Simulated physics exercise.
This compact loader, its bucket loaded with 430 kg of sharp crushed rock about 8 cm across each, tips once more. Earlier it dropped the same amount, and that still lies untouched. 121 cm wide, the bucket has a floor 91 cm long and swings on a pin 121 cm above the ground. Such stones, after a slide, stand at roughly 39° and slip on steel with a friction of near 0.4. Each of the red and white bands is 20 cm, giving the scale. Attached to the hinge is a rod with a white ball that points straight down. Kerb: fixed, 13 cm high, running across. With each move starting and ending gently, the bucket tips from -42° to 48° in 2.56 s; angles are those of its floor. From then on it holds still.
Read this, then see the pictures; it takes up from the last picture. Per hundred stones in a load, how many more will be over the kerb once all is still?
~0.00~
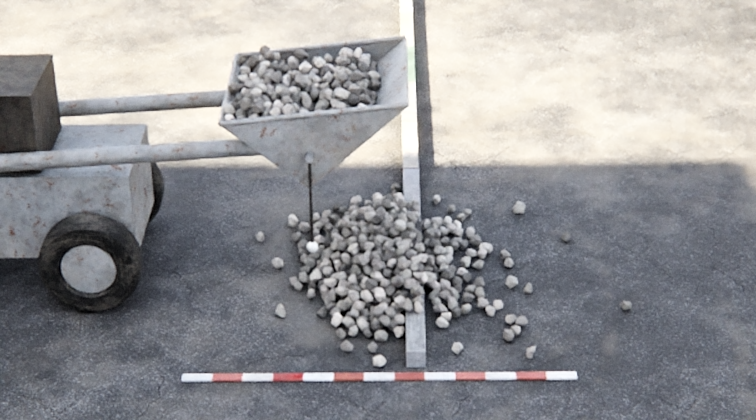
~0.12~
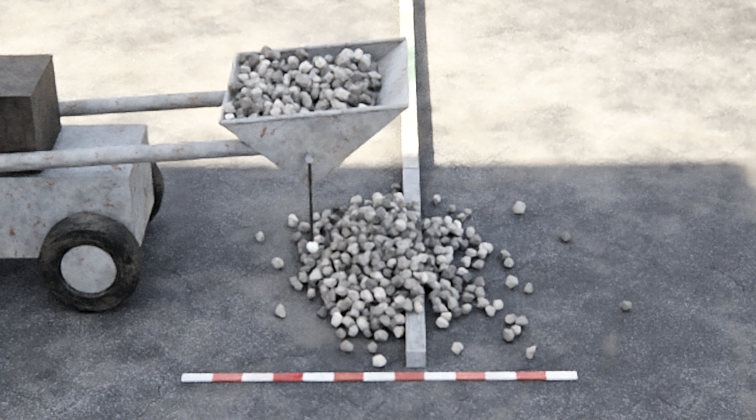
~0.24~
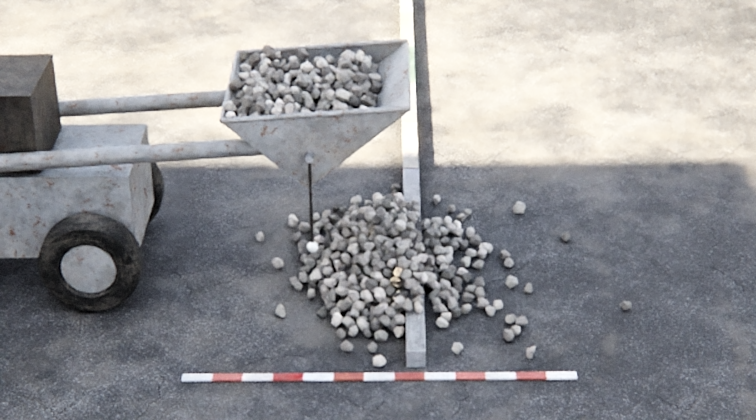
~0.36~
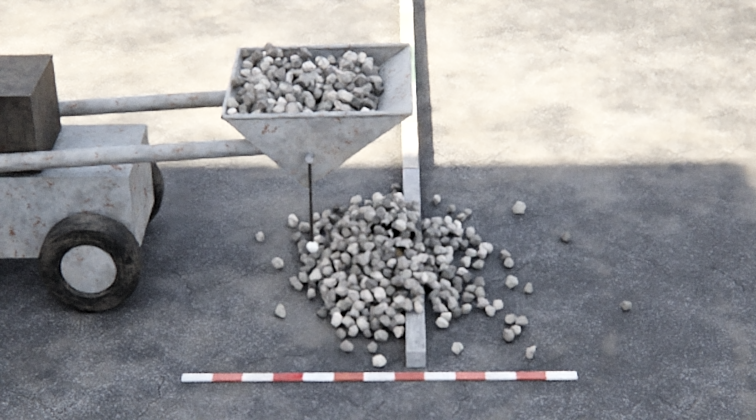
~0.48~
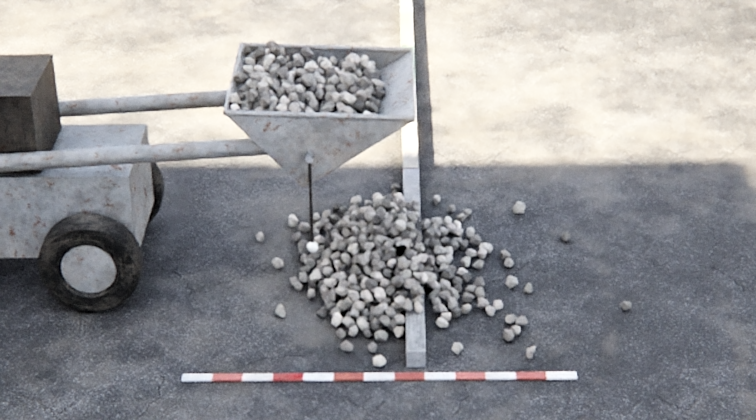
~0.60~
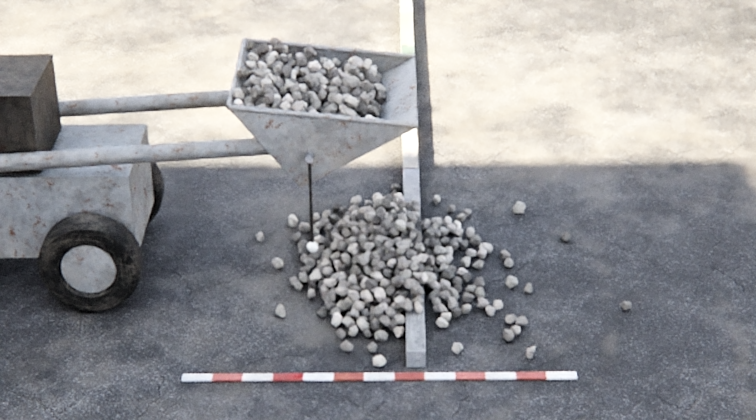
66.
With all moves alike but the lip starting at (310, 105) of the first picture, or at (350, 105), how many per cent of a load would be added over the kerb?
Case one about 0 %, case two about 10 %.
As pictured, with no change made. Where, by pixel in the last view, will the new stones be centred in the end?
In the last view, somewhere near (439, 252).
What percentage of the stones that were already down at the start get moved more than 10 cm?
5 %.
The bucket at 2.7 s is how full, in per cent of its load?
Roughly 5 per cent of its load.
After 1.9 s the floor is at 34°; in per cent of one load, 87 in the bucket, 96 on this side of the kerb, 17 over the kerb; the foremost stones are at (539, 280).
After 2.7 s the floor is at 48°; in per cent of one load, 4 in the bucket, 124 on this side of the kerb, 72 over the kerb; the foremost stones are at (575, 272).
After 3.0 s the floor is at 48°; in per cent of one load, 0 in the bucket, 119 on this side of the kerb, 81 over the kerb; the foremost stones are at (598, 271).
After 5.8 s the floor is at 48°; in per cent of one load, 0 in the bucket, 118 on this side of the kerb, 82 over the kerb; the foremost stones are at (600, 271). Net gain over the kerb, 66.
